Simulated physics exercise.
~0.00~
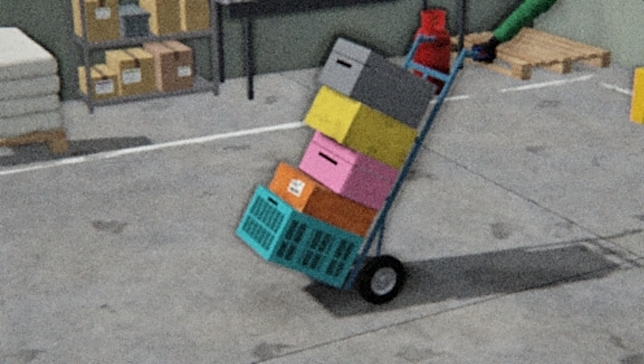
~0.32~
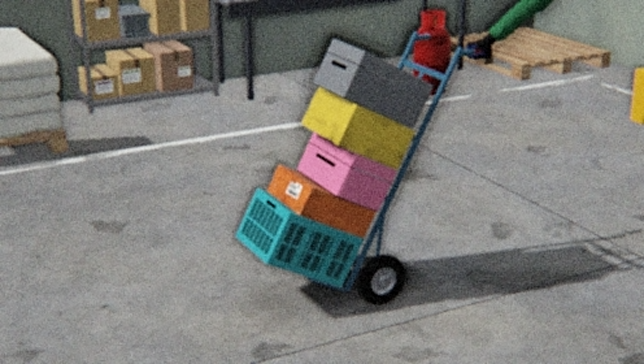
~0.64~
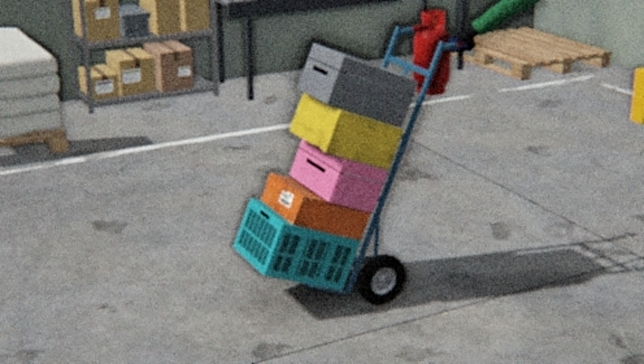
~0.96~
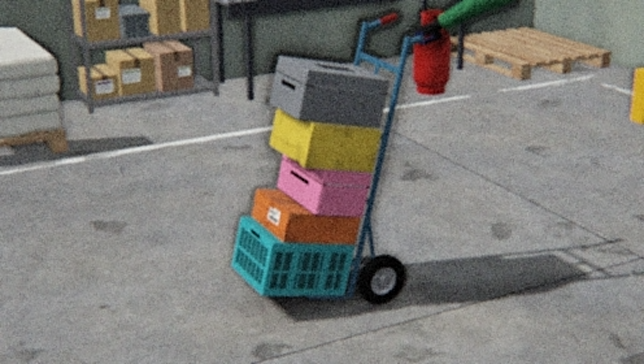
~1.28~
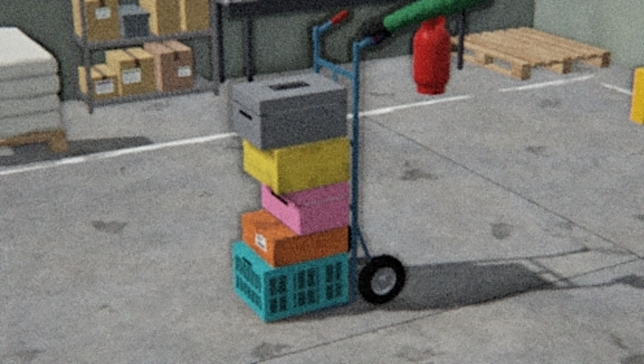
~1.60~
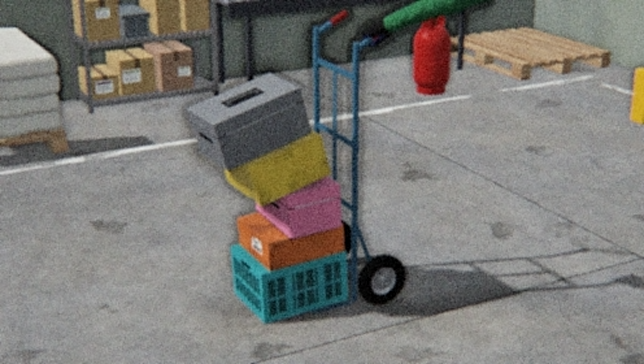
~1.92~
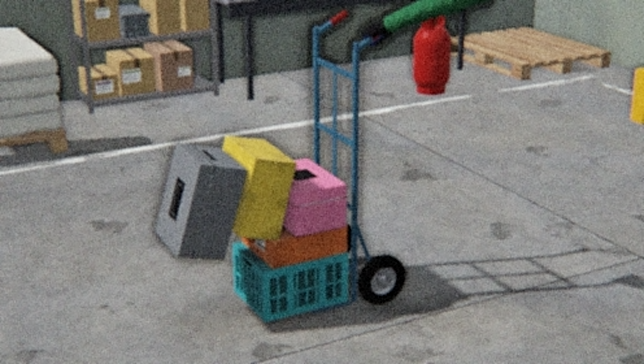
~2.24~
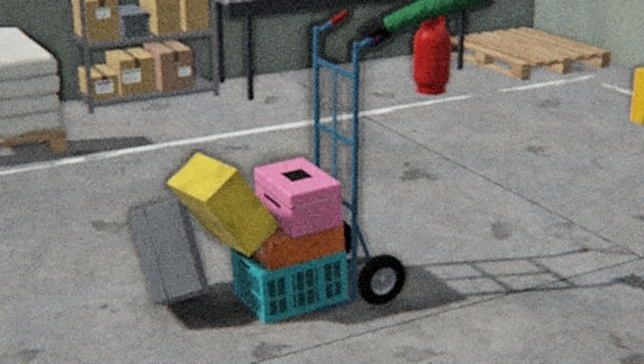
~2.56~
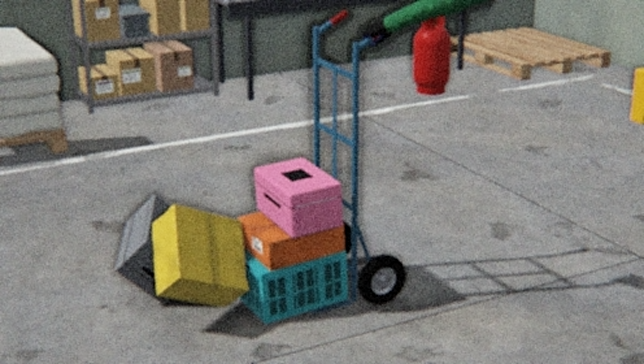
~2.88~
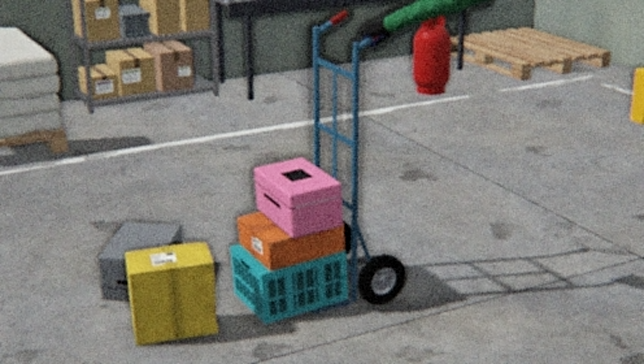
At the start, a blue sack truck leans back to the right on a concrete floor, held by a green-sleeved arm and stacked with a turquoise crate, an orange box, and pink, yellow and grey boxes. The arm swings the truck upright, and it stops there. The upper part of the stack keeps going, with the grey and yellow boxes tipping left away from the frame. Both tumble off, the grey one first, while the pink box shifts but stays on. At the end, grey and yellow lie on the floor at left, and pink, orange and turquoise remain stacked.
